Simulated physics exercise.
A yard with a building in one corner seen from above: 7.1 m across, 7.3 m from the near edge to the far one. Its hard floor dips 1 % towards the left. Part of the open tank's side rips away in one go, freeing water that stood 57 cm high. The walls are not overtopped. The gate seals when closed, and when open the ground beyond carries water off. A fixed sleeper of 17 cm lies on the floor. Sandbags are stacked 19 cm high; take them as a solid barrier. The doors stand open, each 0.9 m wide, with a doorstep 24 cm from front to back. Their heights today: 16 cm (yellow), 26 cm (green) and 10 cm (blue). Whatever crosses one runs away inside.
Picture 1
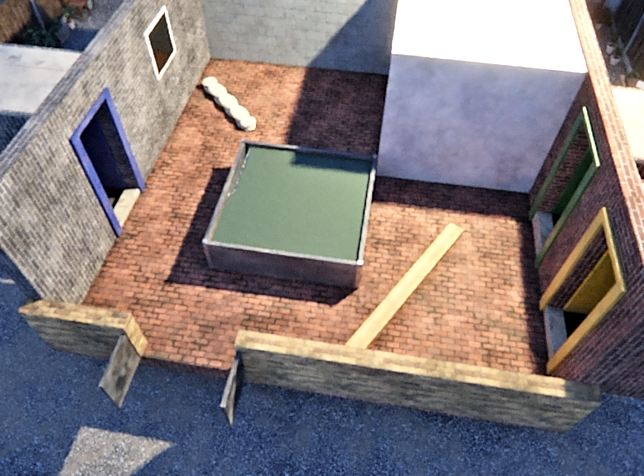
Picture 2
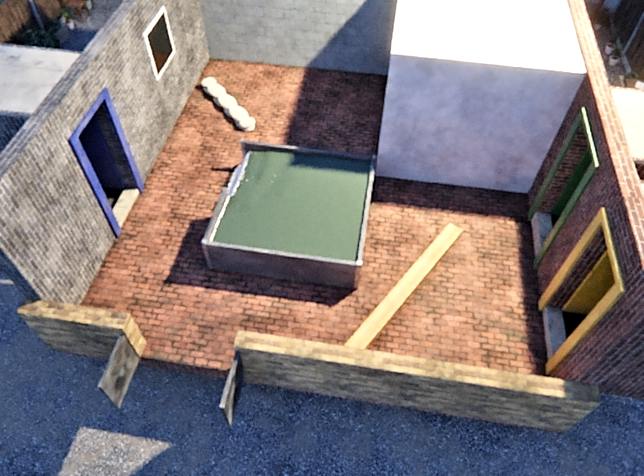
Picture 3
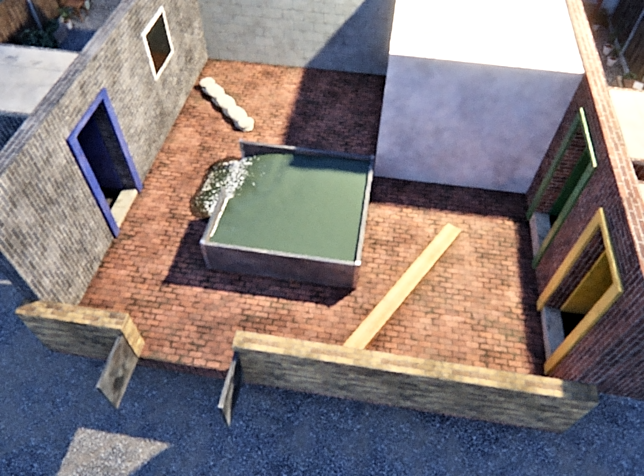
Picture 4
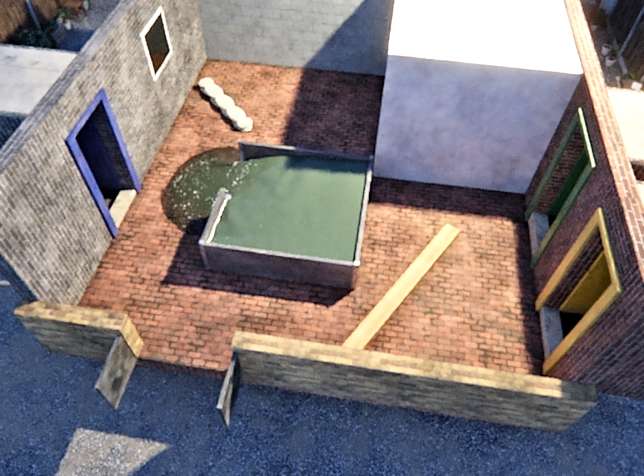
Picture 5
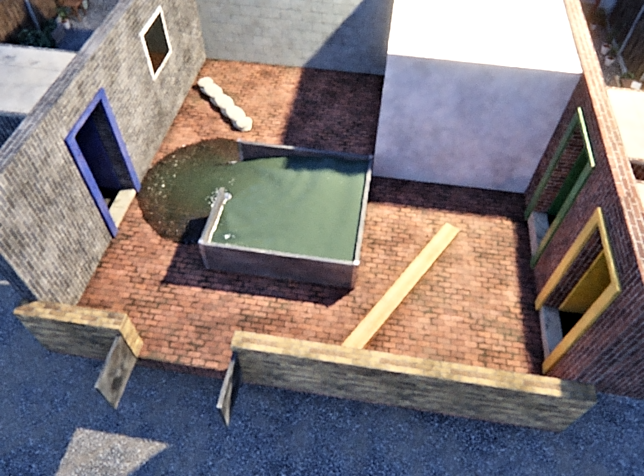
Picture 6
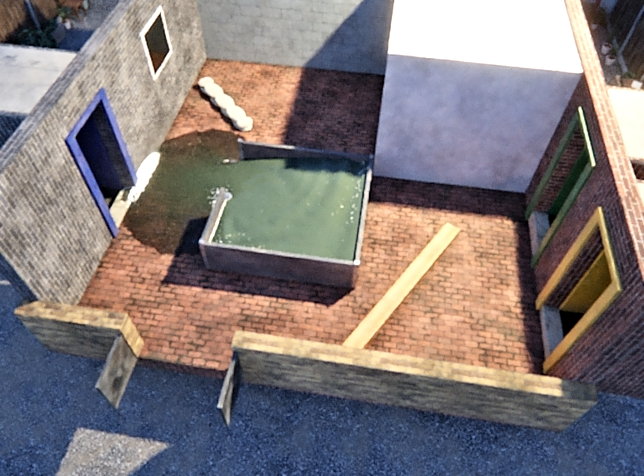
The video shows a walled brick yard from above with a still, open tank of green water; part of its left side breaks open, and water pours out, spreading left across the floor to the blue door.
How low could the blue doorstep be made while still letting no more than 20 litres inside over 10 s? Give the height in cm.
At least 25 cm or so.
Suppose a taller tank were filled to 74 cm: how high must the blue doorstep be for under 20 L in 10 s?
Then roughly 33 cm.
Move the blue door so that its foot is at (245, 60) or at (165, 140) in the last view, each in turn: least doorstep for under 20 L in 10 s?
Roughly 11.5 and 26 cm.
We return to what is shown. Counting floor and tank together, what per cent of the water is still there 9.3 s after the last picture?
About 84 per cent.
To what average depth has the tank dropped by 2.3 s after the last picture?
Roughly 30 cm on average.
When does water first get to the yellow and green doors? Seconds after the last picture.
Yellow not within the 10 s, green not in the 10 s.
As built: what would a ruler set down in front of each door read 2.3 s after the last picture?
In cm: Yellow 0, green 0, blue 23.
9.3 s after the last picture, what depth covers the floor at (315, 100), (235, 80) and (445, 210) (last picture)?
Roughly 7, 7 and 2 cm, in turn.
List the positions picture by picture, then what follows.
In the first frame, the open tank at (296, 200) is whole and still, 57 cm deep; the blue door at (113, 170) is dry.
In the second frame, the gap is at (239, 183), the front 0.2 m out at a hidden place; the back of the open tank holds 57 cm.
In the third frame, water pours out at (237, 184) and has run 0.7 m, to (195, 206); about 9 cm deep outside, 57 cm at the back.
In the fourth frame, the gap is at (236, 185), the front 1.3 m out at (166, 196); the back of the open tank holds 57 cm.
In the fifth frame, the front is at (141, 190), 1.7 m from the gap at (236, 184); 3.2 m2 of floor is wet, 57 cm left at the back.
In the sixth frame, the gap is at (236, 184), the front 1.9 m out at (126, 194); the back of the open tank holds 53 cm; water is at the blue door at (109, 171).
Then, 0.7 s after the last picture water covers 15 % of the floor, deepest (40 cm) near (157, 172); 24 cm at the blue door, 29 litres in over its 10 cm doorstep.
Then, 2.3 s after the last picture water covers 30 % of the floor, deepest (37 cm) near (184, 102); 23 cm at the blue door, 153 litres in over its 10 cm doorstep.
Then, 9.3 s after the last picture water covers 80 % of the floor, deepest (14 cm) near (71, 320); 12 cm at the blue door, 286 litres in over its 10 cm doorstep.
At the blue door as built, the water peaked near 25 cm, 1.5 s after the last picture.
Run again over the same 10 s with other heights there, 56 litres in over 20 cm, 11 litres over 27 cm. The limit of 20 litres is kept from about 25 cm up.
